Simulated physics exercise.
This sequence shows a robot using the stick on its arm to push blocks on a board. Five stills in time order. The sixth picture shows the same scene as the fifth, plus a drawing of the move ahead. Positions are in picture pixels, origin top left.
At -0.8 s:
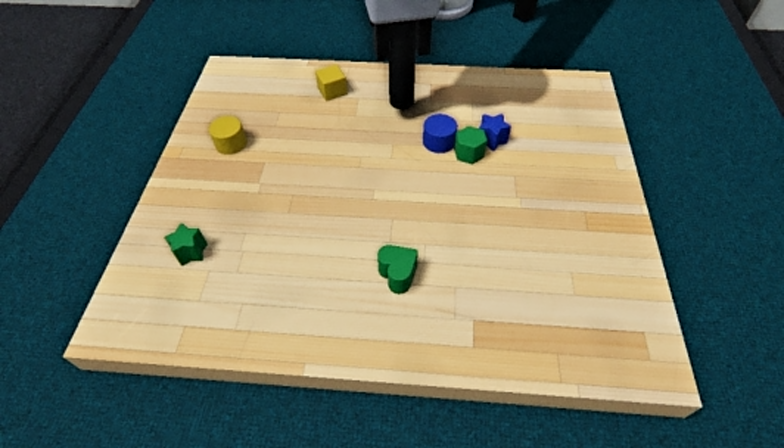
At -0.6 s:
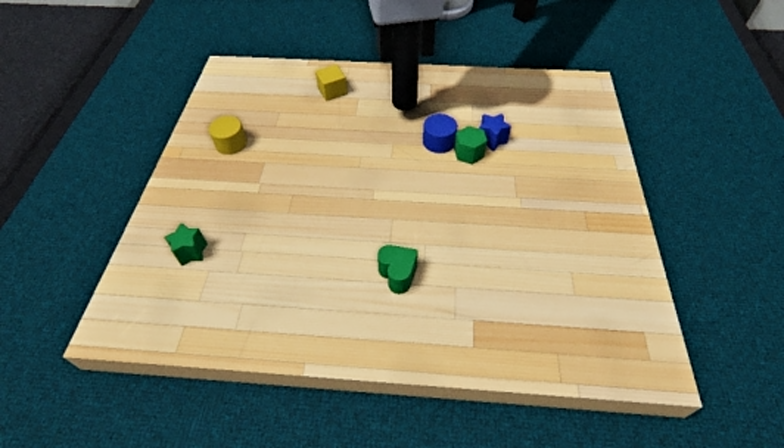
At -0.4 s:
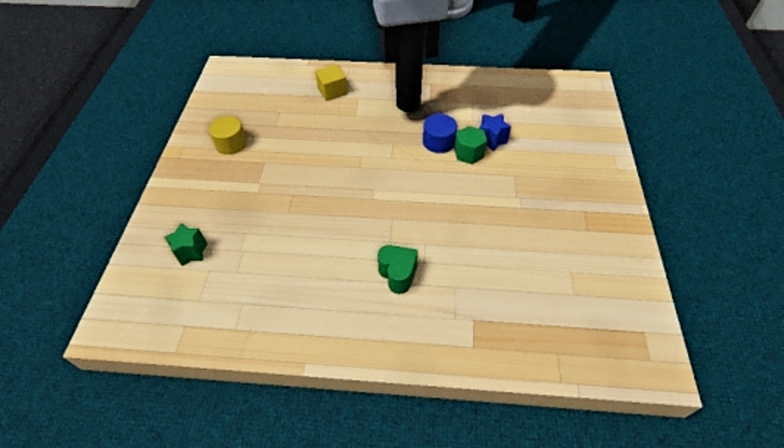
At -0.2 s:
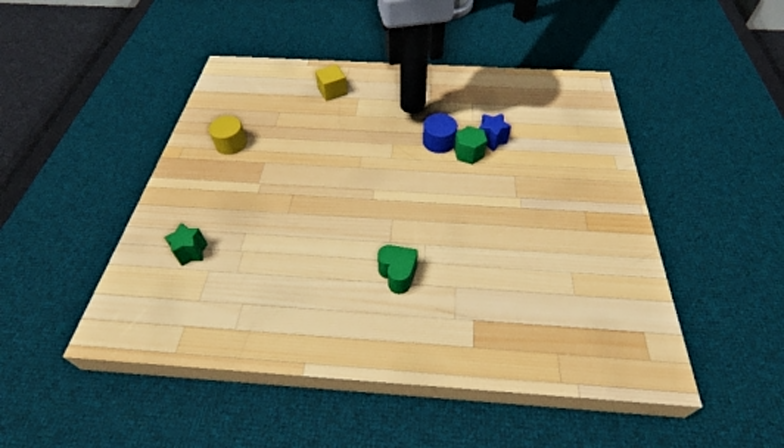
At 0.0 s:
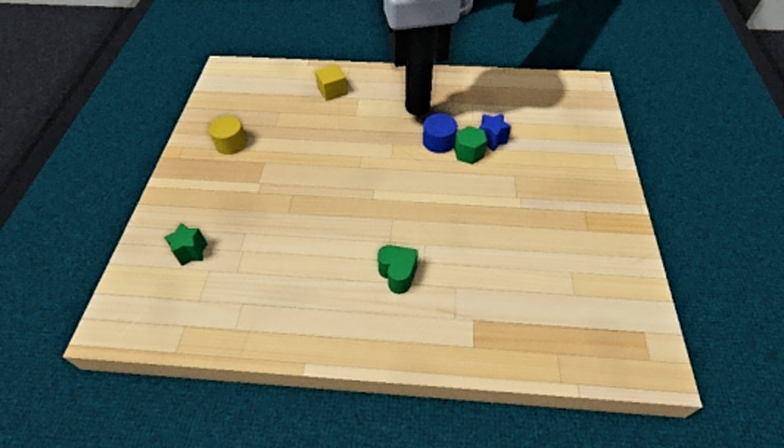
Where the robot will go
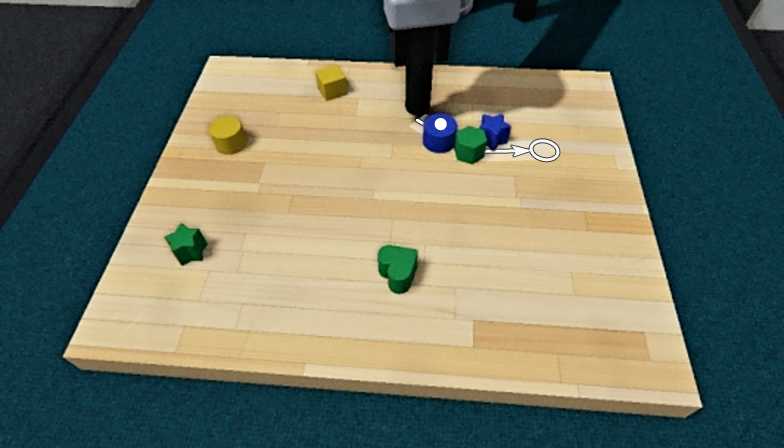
A robot arm's black stick slid slowly a short way to the right across the back of a wooden board, drawing close to a blue round block, while all the colored blocks stayed still.
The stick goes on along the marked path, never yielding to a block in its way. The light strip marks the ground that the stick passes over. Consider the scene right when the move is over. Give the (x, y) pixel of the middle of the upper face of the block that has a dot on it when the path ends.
At the end it should sit near (463, 152).
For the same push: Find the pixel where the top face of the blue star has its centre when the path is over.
Located at (525, 116).
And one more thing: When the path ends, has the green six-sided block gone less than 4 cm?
My answer is no.
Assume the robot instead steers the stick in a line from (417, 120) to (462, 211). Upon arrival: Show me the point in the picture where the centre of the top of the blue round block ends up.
Expect it around (489, 172).
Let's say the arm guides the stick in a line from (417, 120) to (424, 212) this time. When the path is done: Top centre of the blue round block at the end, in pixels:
Near (453, 144).
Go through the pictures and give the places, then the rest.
In the first picture, lower end of the stick (402, 102), tops of blocks, blue round block (441, 124), green six-sided block (472, 136), blue star (495, 122).
In the second picture, stick (405, 103), blocks as before.
In the third picture, stick (408, 104), blocks as before.
In the fourth picture, stick (413, 106), blocks as before.
In the fifth picture, stick (418, 108), blue round block (441, 124), green six-sided block (472, 136), blue star (495, 122).
The drawn path runs from (417, 120) via (453, 141) and (497, 151), ending at (545, 150); the dot is on the blue round block.
The first path, step by step. One third of the way, stick (455, 129); blue round block (458, 146); green six-sided block (493, 150), turned 85° anticlockwise.
Two thirds of the way, stick (500, 139); blue round block (463, 152); green six-sided block (500, 155), turned 90° anticlockwise; blue star (514, 118), turned 60° anticlockwise.
At the end, stick (549, 138); blue round block (463, 152); green six-sided block (500, 155), turned 90° anticlockwise; blue star (525, 116), turned 120° anticlockwise.
